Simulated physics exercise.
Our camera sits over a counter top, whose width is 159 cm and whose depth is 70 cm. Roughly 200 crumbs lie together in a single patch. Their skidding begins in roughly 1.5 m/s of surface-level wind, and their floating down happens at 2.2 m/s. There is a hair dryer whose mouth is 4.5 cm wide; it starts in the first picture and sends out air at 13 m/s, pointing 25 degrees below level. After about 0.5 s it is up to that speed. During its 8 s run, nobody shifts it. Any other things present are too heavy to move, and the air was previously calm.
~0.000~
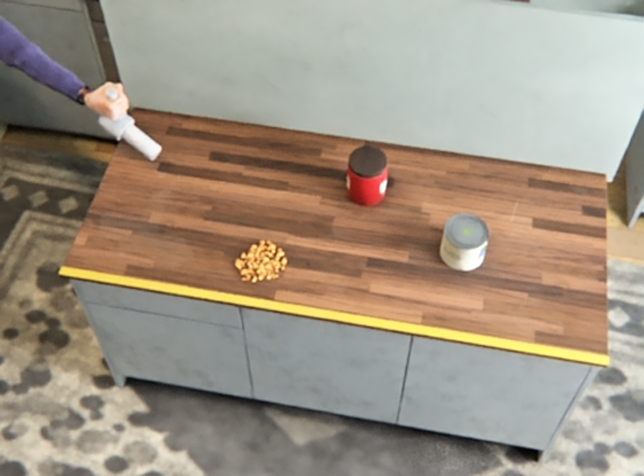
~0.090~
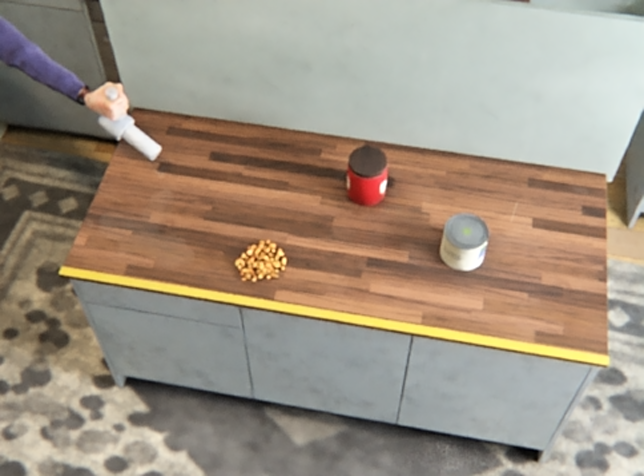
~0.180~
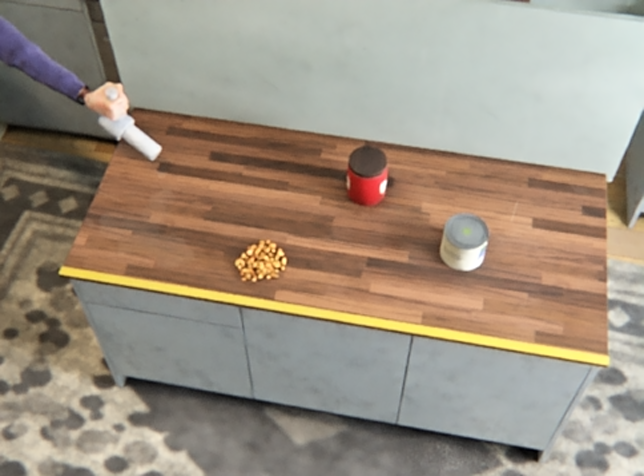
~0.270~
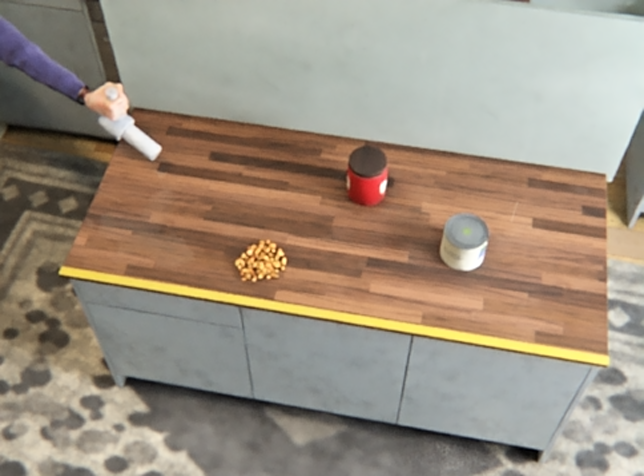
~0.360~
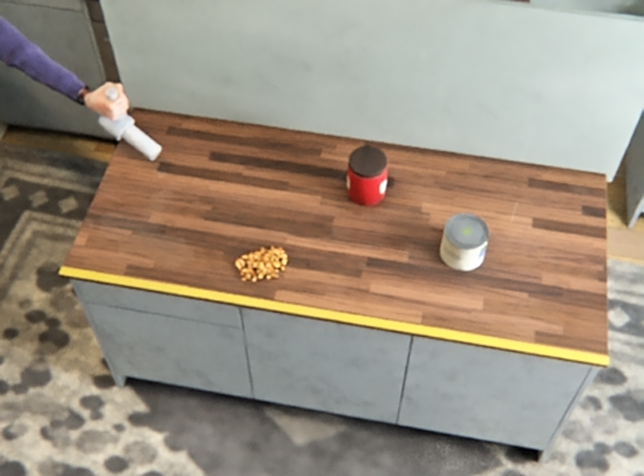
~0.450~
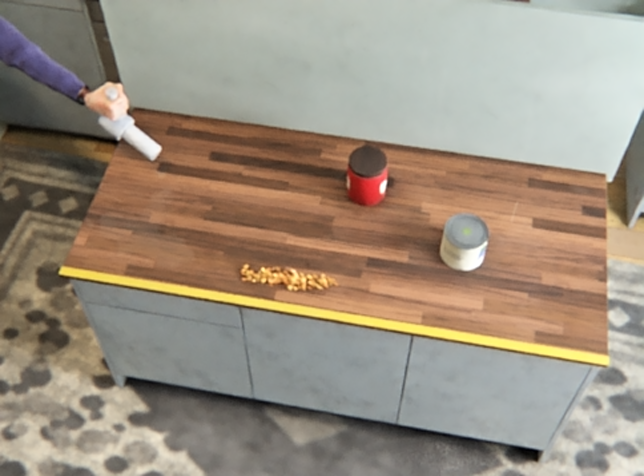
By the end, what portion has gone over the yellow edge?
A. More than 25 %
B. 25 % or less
(A) More than 25 %.
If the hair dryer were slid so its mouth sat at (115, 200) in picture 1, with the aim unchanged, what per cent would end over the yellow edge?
It would be near 60 %.
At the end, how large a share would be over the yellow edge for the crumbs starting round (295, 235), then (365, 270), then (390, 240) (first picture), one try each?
It goes 60 %, then 60 %, then 0 %.
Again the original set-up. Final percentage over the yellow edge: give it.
Roughly 100 percent, I'd say.
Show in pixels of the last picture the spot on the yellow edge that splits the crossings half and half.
Near (342, 321).
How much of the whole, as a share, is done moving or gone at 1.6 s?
About 100 per cent.
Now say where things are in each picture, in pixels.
In the first frame, the middle of the crumbs is near (262, 264), none has stirred yet and the mouth of the hair dryer is at (157, 155).
In the second frame, the middle of the crumbs is near (262, 263), none has stirred yet and the yellow edge is centred on (324, 318).
In the third frame, the middle of the crumbs is near (262, 263), none has stirred yet, the top of a jar is at (368, 160) and the top of a tin is at (467, 231).
In the fourth frame, the middle of the crumbs is near (262, 263) and none has stirred yet.
In the fifth frame, the middle of the crumbs is near (264, 263), the farthest in sight from the hair dryer is at (276, 277) and about 10 % have left their places.
In the sixth frame, the middle of the crumbs is near (281, 280), the farthest in sight from the hair dryer is at (336, 285) and about 80 % have left their places.
After 1.6 s, 100 % are over the yellow edge; 100 % have settled or left.
After 2.6 s, 100 % are over the yellow edge; 100 % have settled or left.
After 4.4 s, 100 % are over the yellow edge; 100 % have settled or left.
After 8.0 s, at the end, 100 % are over the yellow edge.
